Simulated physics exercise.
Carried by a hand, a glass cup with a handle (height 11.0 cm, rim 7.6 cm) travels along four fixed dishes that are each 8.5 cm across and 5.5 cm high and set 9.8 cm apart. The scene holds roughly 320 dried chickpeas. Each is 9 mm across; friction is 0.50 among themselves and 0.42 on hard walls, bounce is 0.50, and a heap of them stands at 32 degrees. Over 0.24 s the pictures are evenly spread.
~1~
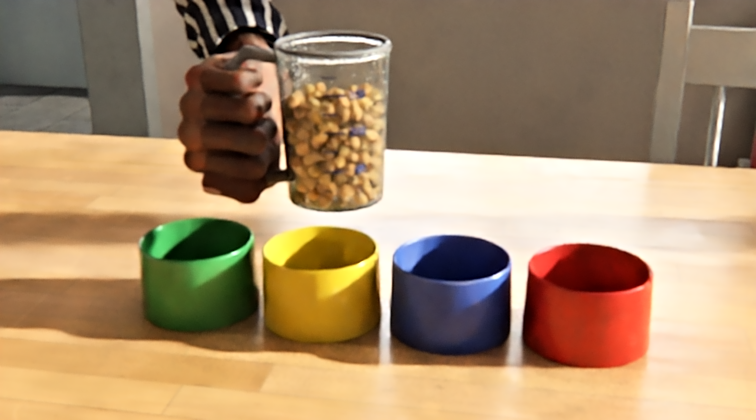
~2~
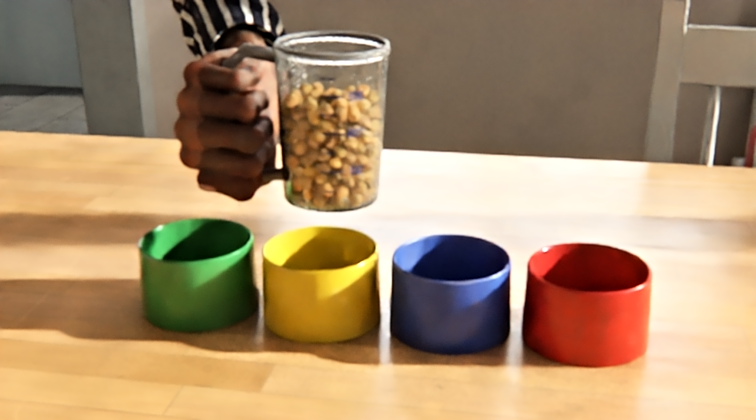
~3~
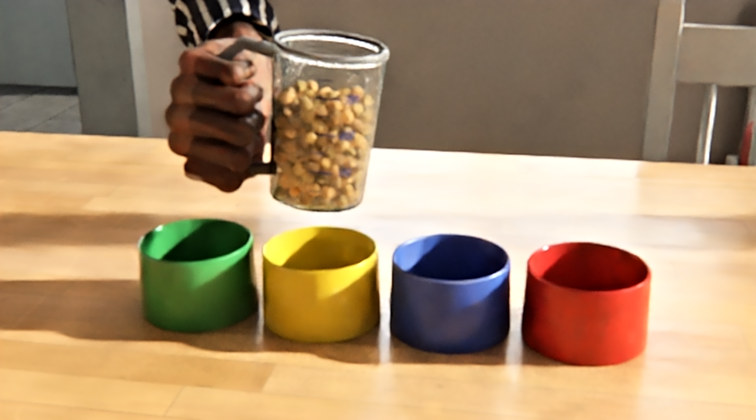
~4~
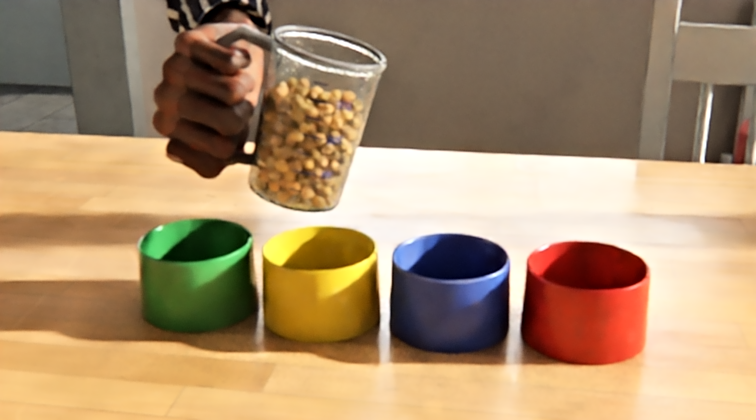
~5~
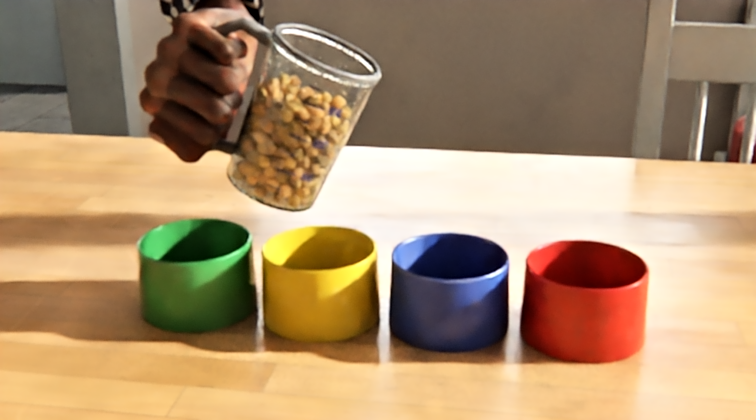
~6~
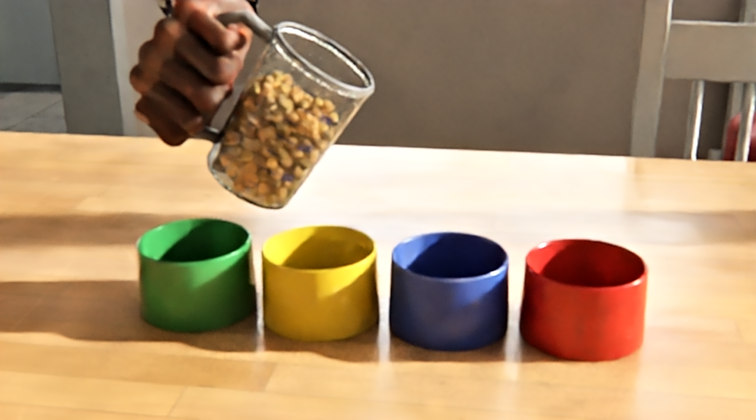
At a sunlit wooden table, a hand held a clear cup of dried chickpeas above green, yellow, blue and red dishes, then steadily tilted it to the right while drawing it slightly left.
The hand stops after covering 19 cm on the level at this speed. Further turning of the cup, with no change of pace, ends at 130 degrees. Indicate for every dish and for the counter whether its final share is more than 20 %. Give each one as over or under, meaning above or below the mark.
Red: Under, blue: Under, green: Over, yellow: Under, counter: Under.
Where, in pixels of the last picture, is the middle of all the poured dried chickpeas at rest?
Roughly (202, 272).
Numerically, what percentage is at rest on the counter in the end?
The figure is about 10 percent.
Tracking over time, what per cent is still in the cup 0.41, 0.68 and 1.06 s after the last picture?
Approx. 100 / 30 / 0 percent.
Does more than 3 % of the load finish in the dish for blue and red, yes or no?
Blue: False, red: False.
Then, 0.41 s after the last picture, tilt 107 degrees; cup holds 100 %.
Then, 0.68 s after the last picture, tilt 130 degrees; cup holds 30 %, green 55 %, yellow 5 %.
Then, 1.06 s after the last picture, tilt 130 degrees; cup holds 0 %, green 85 %, yellow 5 %.
In the end, red 0 %, blue 0 %, green 85 %, yellow 5 %, counter 10 %.
